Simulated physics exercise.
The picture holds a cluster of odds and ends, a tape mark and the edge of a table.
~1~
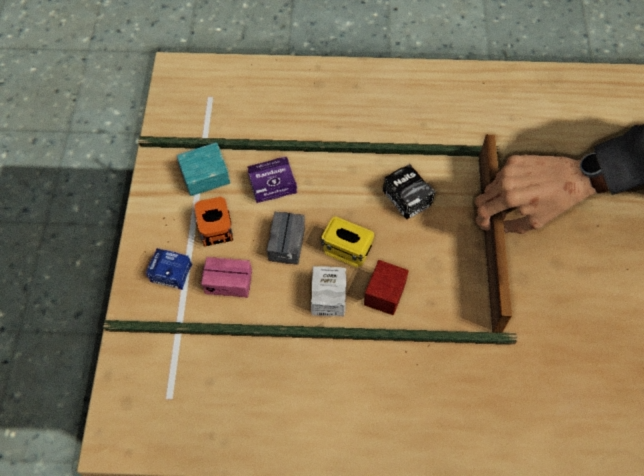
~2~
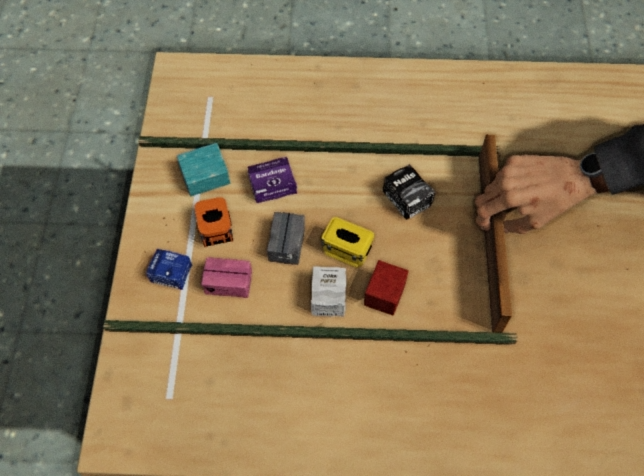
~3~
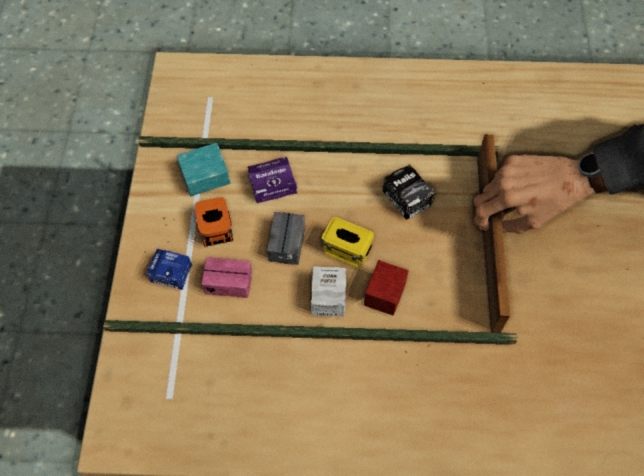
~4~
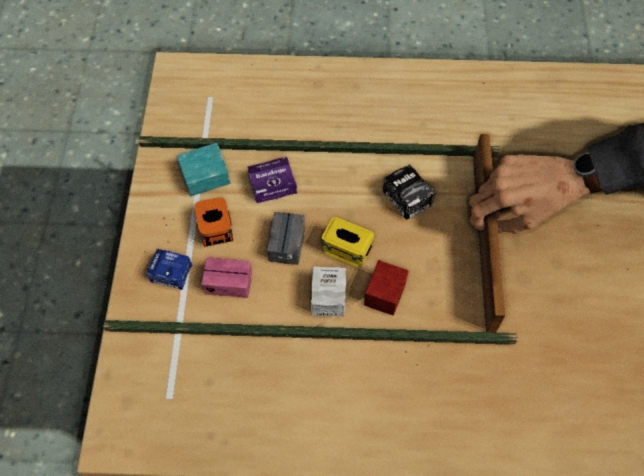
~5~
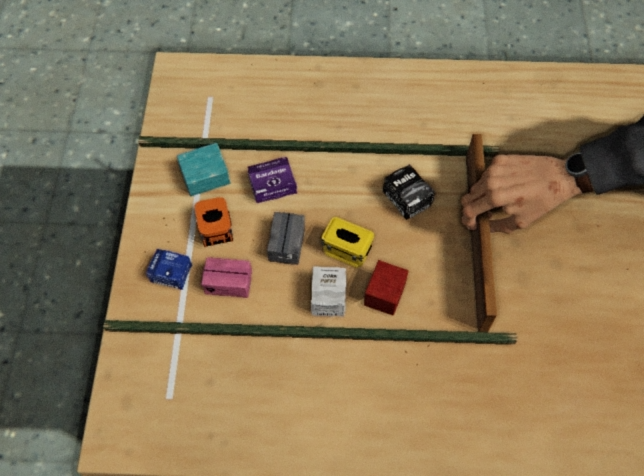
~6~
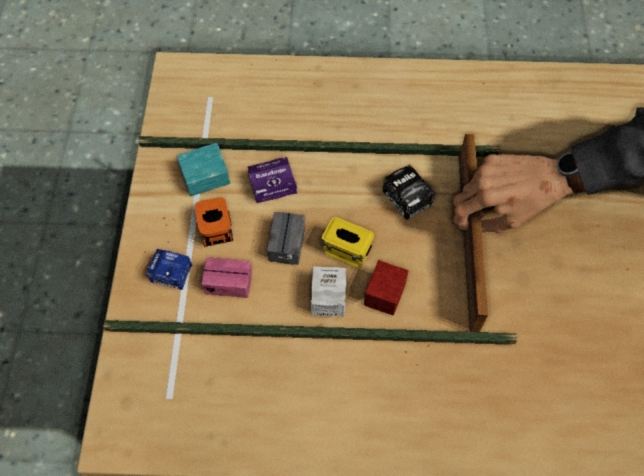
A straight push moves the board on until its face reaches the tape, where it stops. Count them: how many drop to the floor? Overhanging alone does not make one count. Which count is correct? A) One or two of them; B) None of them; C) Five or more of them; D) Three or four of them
The answer is D.
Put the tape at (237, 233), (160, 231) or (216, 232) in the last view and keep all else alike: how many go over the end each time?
Going through each try, you'd get 1, 7 and 2.
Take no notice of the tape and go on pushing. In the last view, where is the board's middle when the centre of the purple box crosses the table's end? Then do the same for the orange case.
The middle is at (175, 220) when it's the purple box, and at (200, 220) when it's the orange case.
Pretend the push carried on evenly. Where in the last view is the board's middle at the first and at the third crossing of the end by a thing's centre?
At roughly (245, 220), then roughly (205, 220).
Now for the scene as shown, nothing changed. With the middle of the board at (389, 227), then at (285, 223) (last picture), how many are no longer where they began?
Respectively 2 and 10.
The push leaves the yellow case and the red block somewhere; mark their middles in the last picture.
Yellow case: (165, 246); red block: (166, 284).
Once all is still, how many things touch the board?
The figure is 3.
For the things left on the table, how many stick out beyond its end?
I count 2 overhanging.
Early on, none off yet; blue box at rest near (170, 269); turquoise block at rest near (204, 170); orange case at rest near (214, 222).
Finally, the number that fall off is three or four; lost, pink box, orange case, turquoise block and blue box.
